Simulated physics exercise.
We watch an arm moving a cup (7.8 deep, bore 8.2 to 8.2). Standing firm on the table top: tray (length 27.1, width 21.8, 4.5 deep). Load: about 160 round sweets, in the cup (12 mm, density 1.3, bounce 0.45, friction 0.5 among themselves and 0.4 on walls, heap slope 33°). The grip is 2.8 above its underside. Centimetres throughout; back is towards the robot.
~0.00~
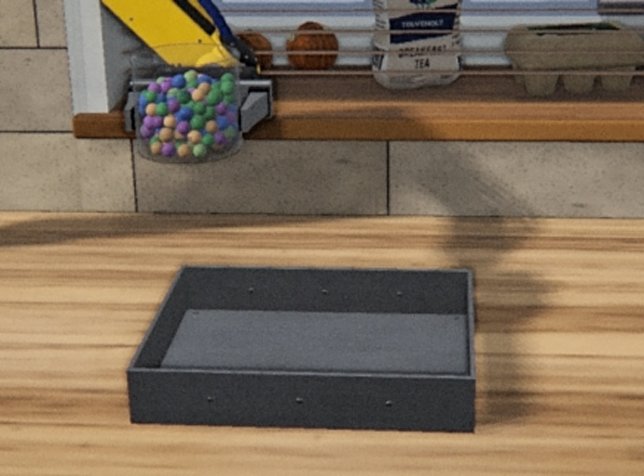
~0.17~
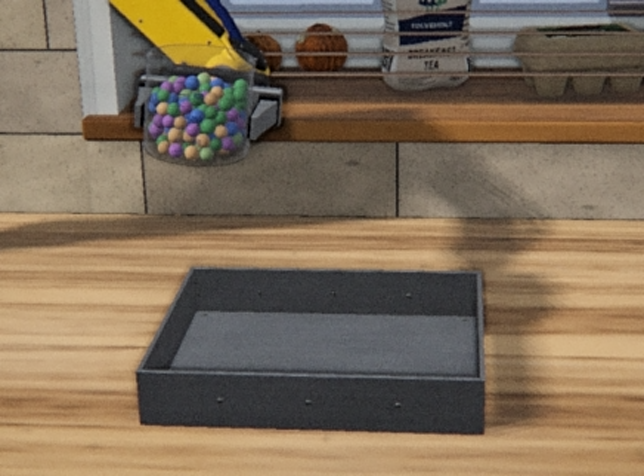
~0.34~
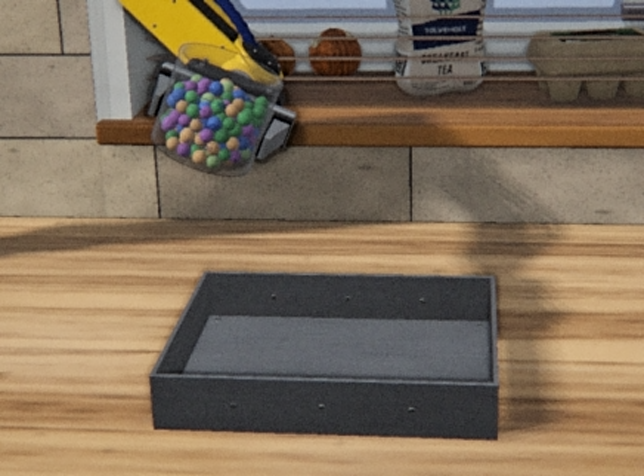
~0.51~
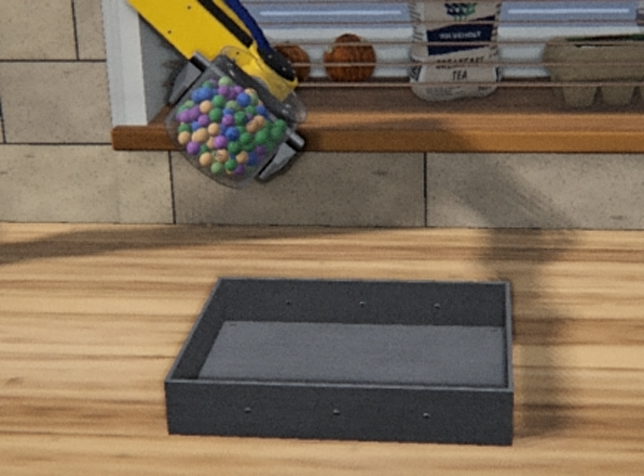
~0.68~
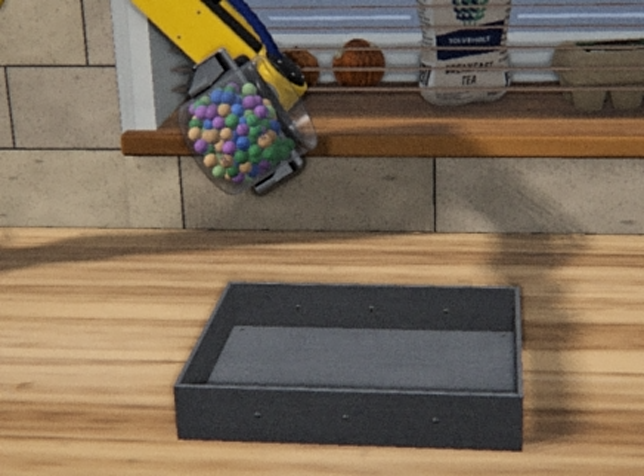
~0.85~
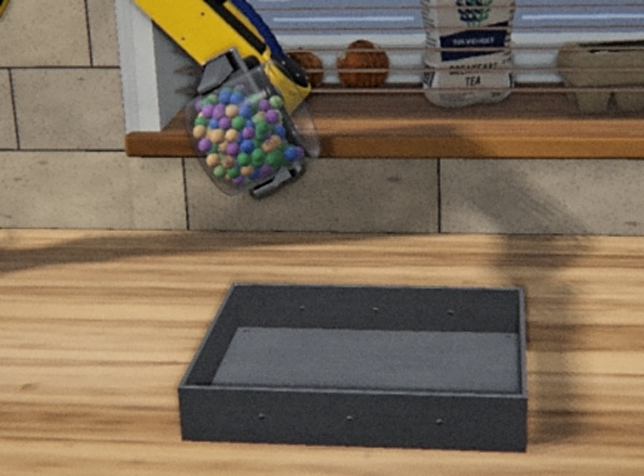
A yellow robot arm steadily tilts a clear cup of colorful round sweets above a table.
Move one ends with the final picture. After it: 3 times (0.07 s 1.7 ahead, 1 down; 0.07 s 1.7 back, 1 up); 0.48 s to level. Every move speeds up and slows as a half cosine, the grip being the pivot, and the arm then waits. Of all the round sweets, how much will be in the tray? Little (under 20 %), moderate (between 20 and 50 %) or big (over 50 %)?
Answer: Little; under 20 % of the round sweets finish in the tray.
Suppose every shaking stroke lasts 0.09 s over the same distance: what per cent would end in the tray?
In that case some 5 per cent.
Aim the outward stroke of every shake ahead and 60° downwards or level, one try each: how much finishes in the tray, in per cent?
Some 5 and 25 per cent.
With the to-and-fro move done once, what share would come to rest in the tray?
Then about 10 per cent.
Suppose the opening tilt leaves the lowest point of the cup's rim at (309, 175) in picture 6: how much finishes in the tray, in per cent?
Some 45 per cent.
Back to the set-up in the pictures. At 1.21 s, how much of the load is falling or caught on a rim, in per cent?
Some 3 per cent.
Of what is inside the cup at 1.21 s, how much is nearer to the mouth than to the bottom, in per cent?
Roughly 40 per cent.
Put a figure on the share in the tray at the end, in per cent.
Some 10 per cent.
After 1.21 s, tilted 64° forward, highest piece 24 above the table; 148 in the cup, 7 in the tray, 4 in flight or on a rim.
After 1.57 s, tilted 20° forward, highest piece 27 above the table; 143 in the cup, 16 in the tray.
After 1.95 s, level, highest piece 27 above the table; 142 in the cup, 17 in the tray.
After 3.00 s, level, highest piece 27 above the table; 142 in the cup, 17 in the tray.
At rest, 142 in the cup, 17 in the tray. That is 11 % in the tray.
